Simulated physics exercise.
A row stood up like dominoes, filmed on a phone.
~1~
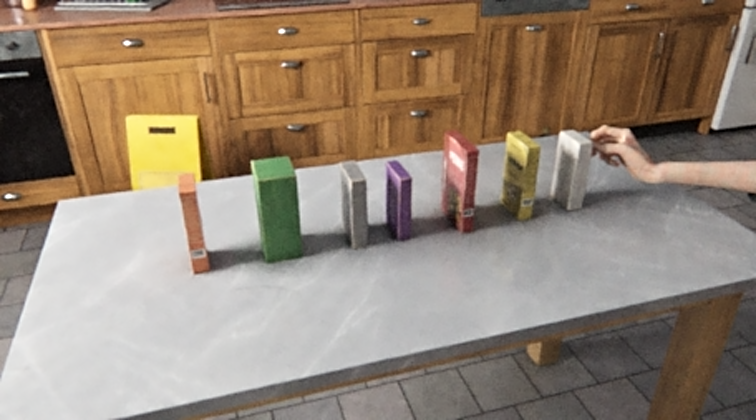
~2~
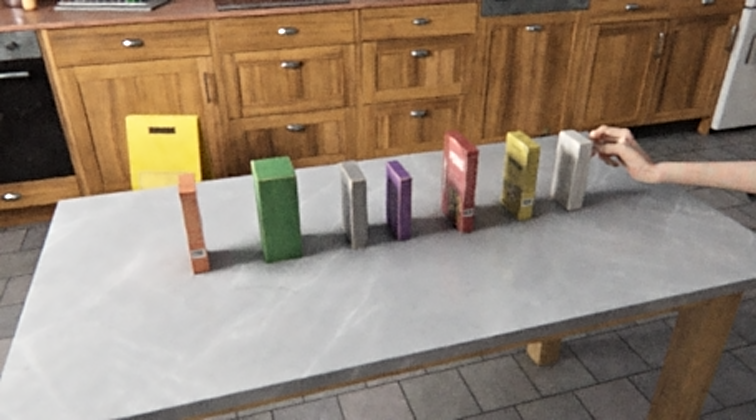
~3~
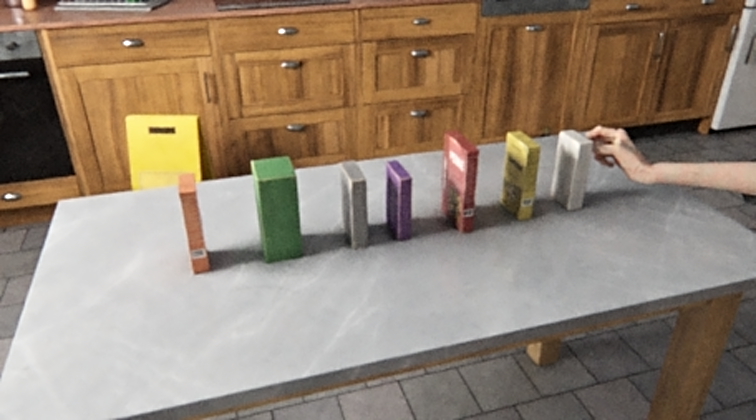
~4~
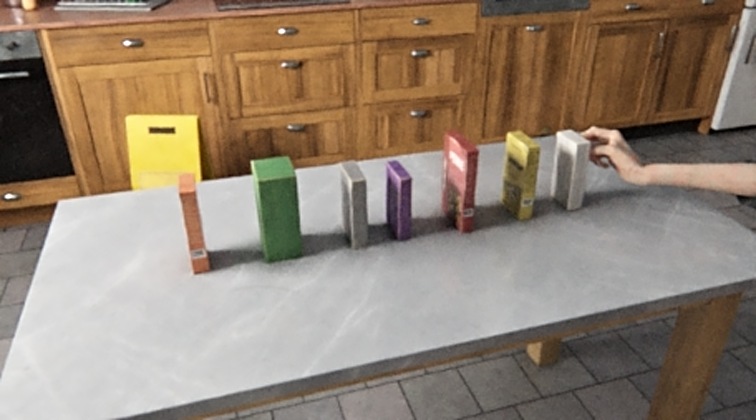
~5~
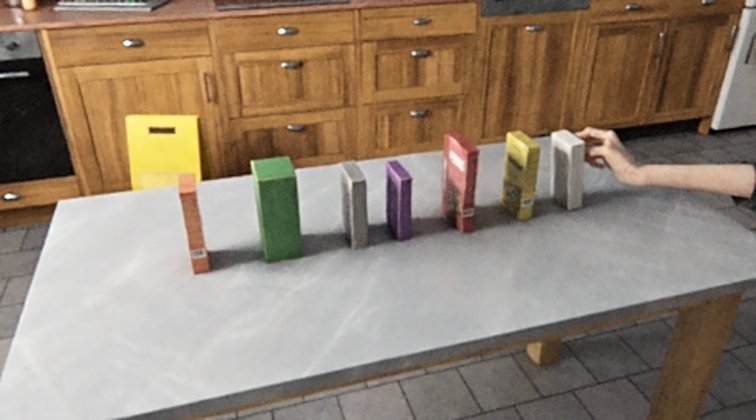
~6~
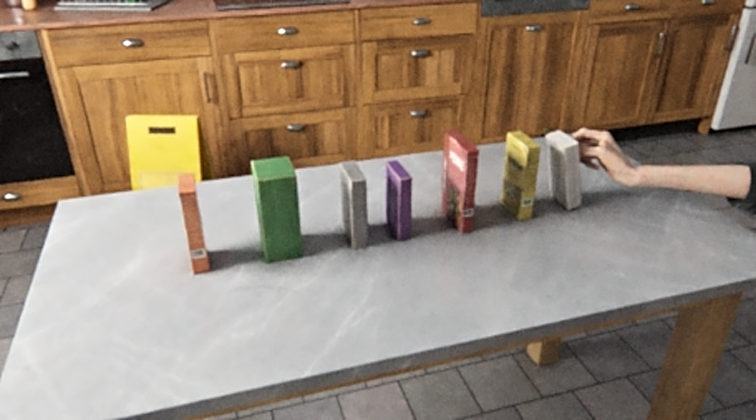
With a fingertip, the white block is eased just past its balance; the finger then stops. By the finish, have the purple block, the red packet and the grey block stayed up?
Purple block: No, fallen; red packet: No, fallen; grey block: No, fallen.
Then, 0.50 s later than the last frame, white block 74° over; red packet tilted by 35° near (429, 190); purple block tilted by 4° near (396, 200); yellow packet tilted by 68°.
Then, 0.80 s later than the last frame, white block 76° over; red packet tilted by 68° near (407, 208); purple block tilted by 58° near (368, 214); grey block tilted by 40° near (328, 212).
When it is over, lying over on the table, purple block, grey block, red packet, yellow packet and green block. End places, in pixels of the last picture, purple block near (367, 220), red packet near (405, 212).
